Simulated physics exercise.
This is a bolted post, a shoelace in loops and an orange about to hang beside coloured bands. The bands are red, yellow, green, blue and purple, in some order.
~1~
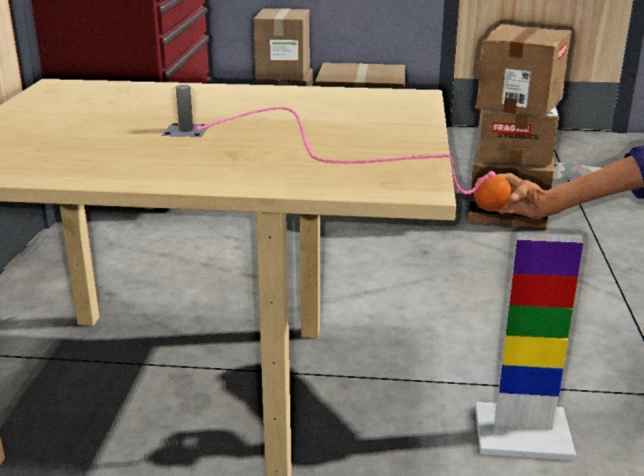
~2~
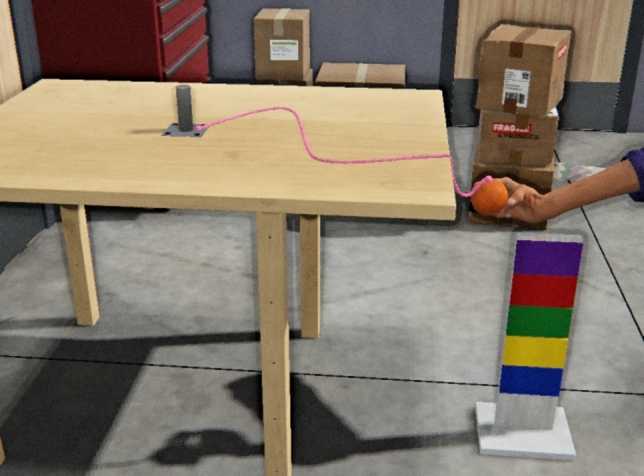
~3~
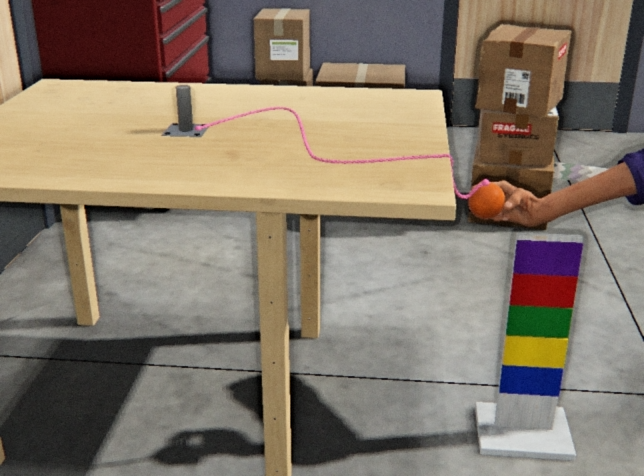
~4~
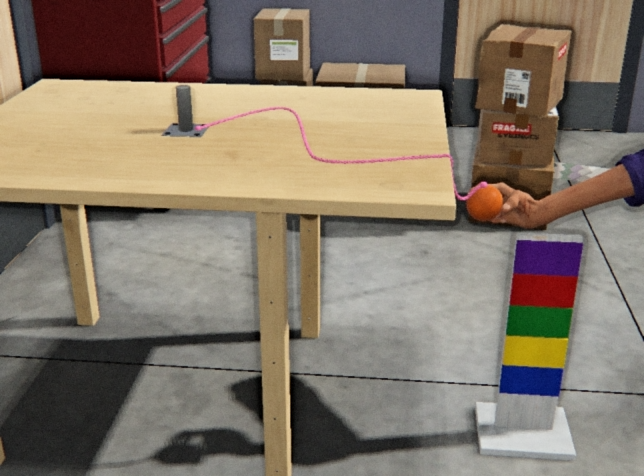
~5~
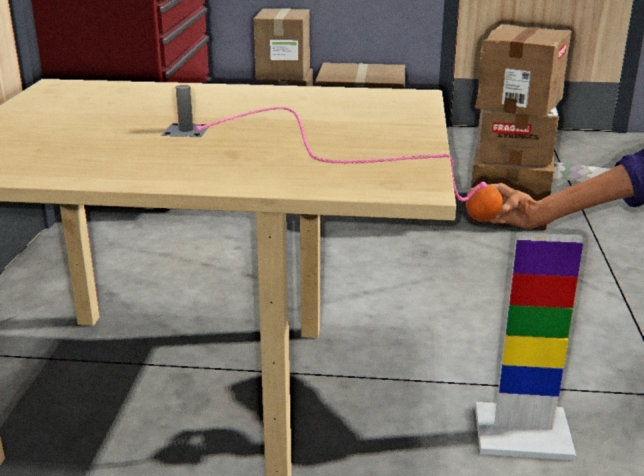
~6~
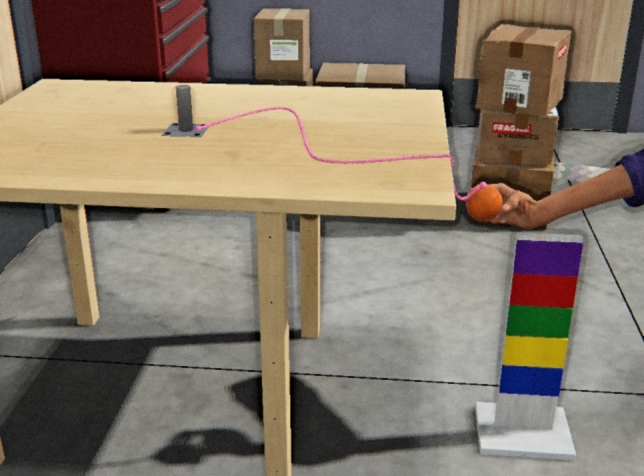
In a workshop or storeroom with a concrete floor, seen from slightly above by a still camera, a pale wooden table stands before red drawers and cardboard boxes. A pink cord curves from a dark post across the tabletop to an orange ball held by a hand at right, above a board banded purple, red, green, yellow and blue. The hand shifts the ball slightly left, then stays nearly motionless.
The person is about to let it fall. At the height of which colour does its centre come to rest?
Its centre hangs level with the blue band.
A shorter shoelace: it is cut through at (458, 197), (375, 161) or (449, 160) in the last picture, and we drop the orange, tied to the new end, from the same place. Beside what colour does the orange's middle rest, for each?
Try by try: Yellow; purple; green.
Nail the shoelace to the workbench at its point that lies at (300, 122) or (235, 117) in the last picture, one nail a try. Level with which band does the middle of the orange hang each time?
Taking them in turn: Green; yellow.
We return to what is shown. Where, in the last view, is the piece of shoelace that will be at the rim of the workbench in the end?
It lies at about (308, 149).
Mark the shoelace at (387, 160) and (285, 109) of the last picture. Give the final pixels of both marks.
At (440, 229), then (313, 133).
Early on, orange near (439, 329); level with yellow.
Midway, orange near (427, 347); level with blue.
Finally, orange near (429, 353); level with blue. Its middle rests at the blue band.
